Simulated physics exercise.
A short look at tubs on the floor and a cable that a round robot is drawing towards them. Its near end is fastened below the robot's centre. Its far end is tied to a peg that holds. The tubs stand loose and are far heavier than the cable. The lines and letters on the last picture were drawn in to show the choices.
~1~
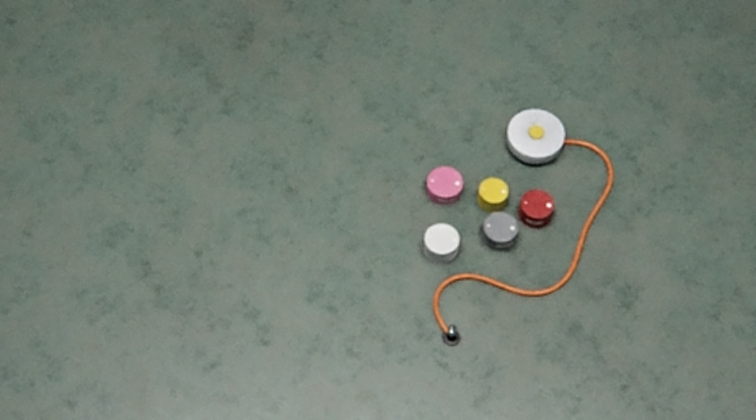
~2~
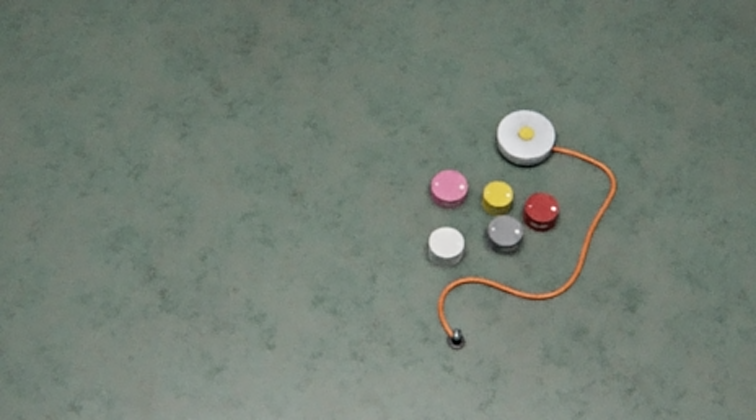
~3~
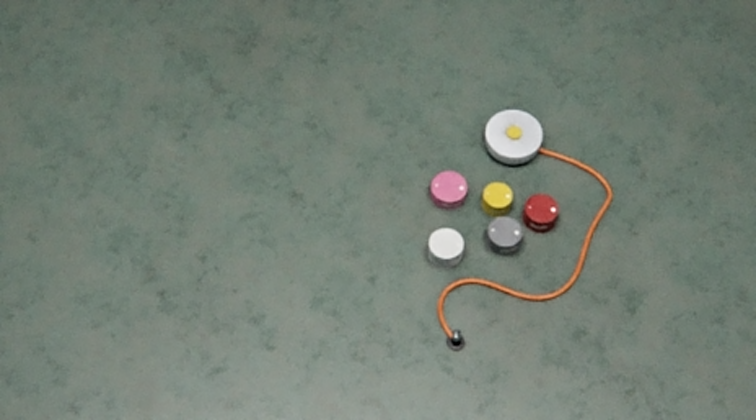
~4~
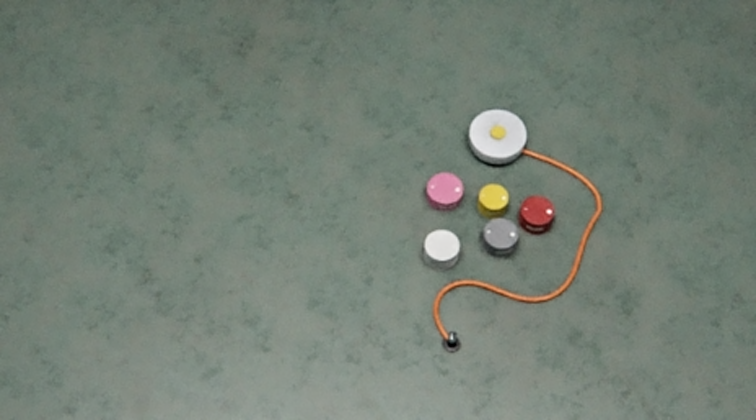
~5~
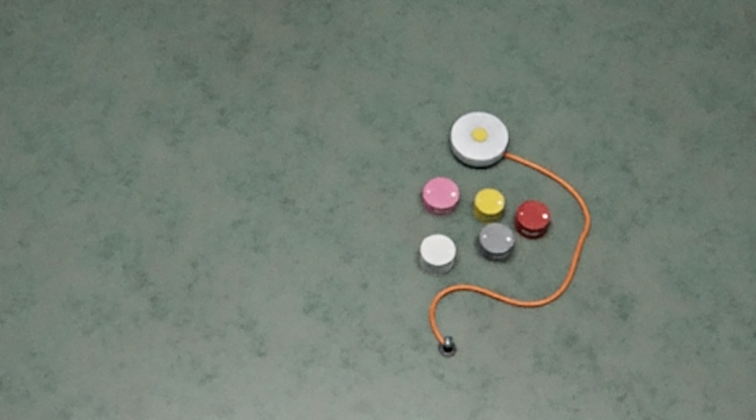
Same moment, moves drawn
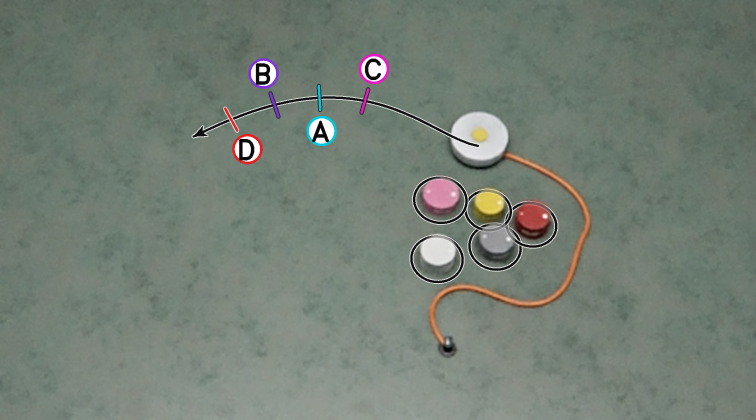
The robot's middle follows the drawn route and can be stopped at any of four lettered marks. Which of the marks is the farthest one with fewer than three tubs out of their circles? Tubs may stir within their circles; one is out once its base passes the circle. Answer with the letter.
A is the last stop within the limit.
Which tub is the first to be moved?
Red.
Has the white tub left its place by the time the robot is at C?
By then, no.
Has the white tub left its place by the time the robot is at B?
No.
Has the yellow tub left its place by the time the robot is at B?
By then, yes.
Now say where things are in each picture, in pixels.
Peg (452, 333); grey tub (500, 232); red tub (536, 209), in the first picture.
Robot (525, 139); pink tub (449, 189), in the second picture.
Robot (513, 138); peg (456, 338), in the third picture.
Robot (497, 138); red tub (537, 215), in the fourth picture.
Robot (479, 141); pink tub (441, 197); white tub (438, 255); peg (448, 344), in the fifth picture.
On the copy, A at (320, 98); B at (274, 105); C at (365, 101); D at (231, 119); the route from (478, 146) via (333, 98) to (194, 137).
On A. First, robot (425, 117).
Then, robot (370, 96).
Finally, robot (319, 92); grey tub (493, 245); red tub (509, 219); yellow tub (483, 203); one over the rings.
By contrast, B has three over the rings; C is within the limit but short; D has four over the rings.
